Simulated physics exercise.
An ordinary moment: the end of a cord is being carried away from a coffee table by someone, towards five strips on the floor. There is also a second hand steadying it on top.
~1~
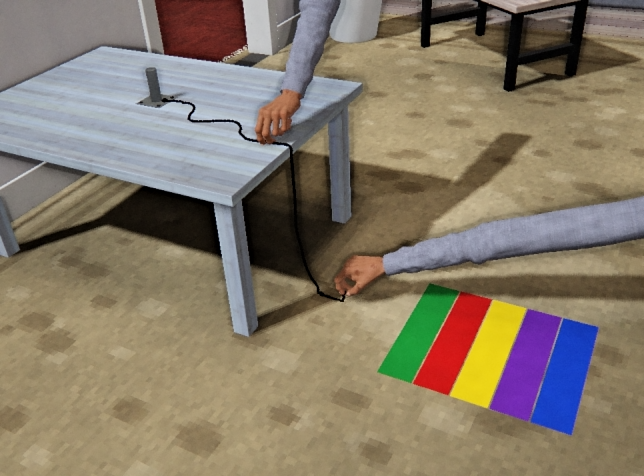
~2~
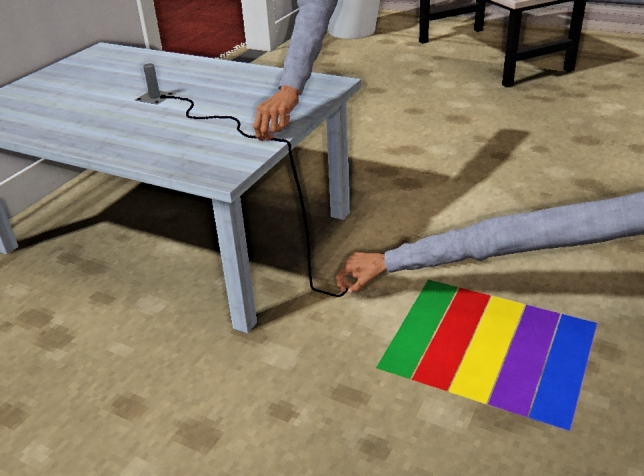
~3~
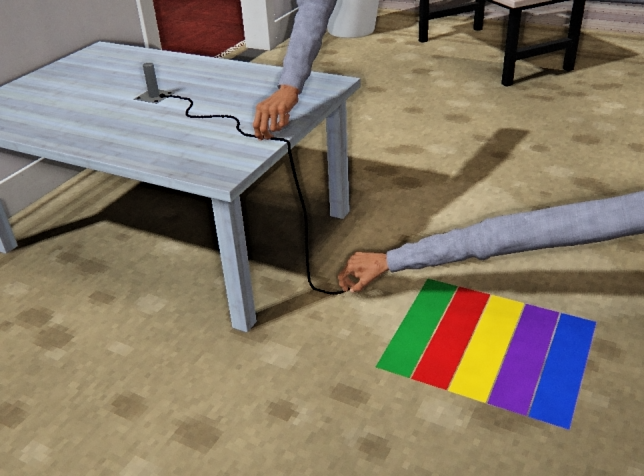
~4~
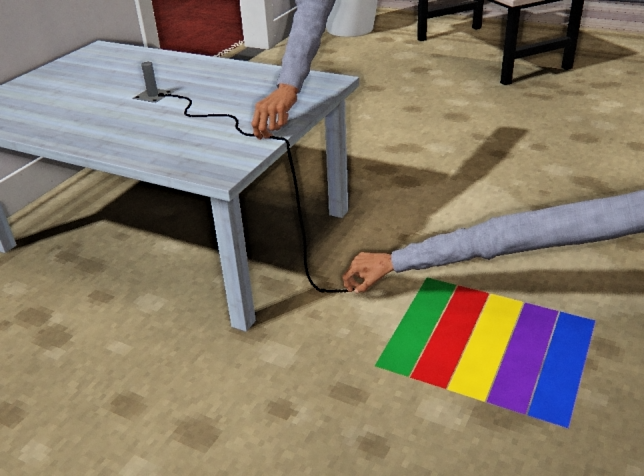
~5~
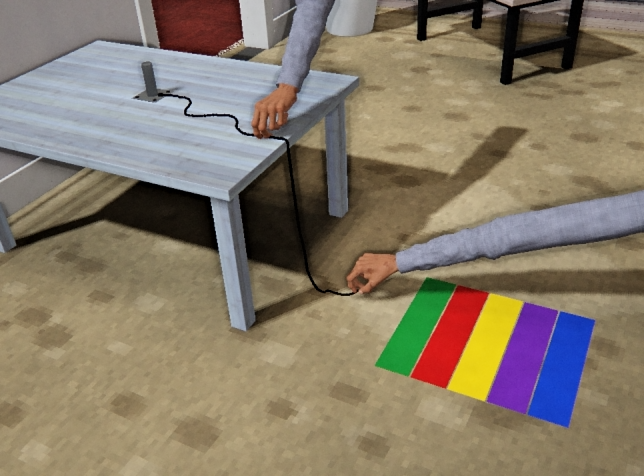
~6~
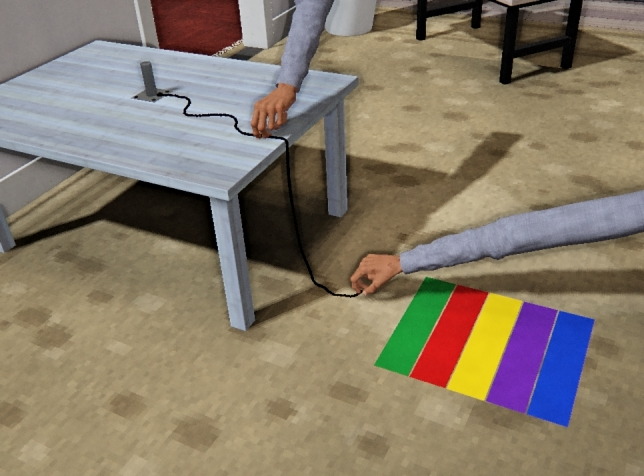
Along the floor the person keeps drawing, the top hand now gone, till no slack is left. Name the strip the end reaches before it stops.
Yellow.
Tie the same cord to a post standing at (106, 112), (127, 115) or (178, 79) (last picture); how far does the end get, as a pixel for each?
In order, near (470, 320), (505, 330) and (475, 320).
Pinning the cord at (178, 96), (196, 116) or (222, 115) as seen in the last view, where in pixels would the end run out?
In that order: (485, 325), (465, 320) and (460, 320).
Soon after, end near (421, 307); over green.
After that, end near (464, 319); over red.
At the stop, end near (491, 326); over yellow. It gets as far as the yellow strip.
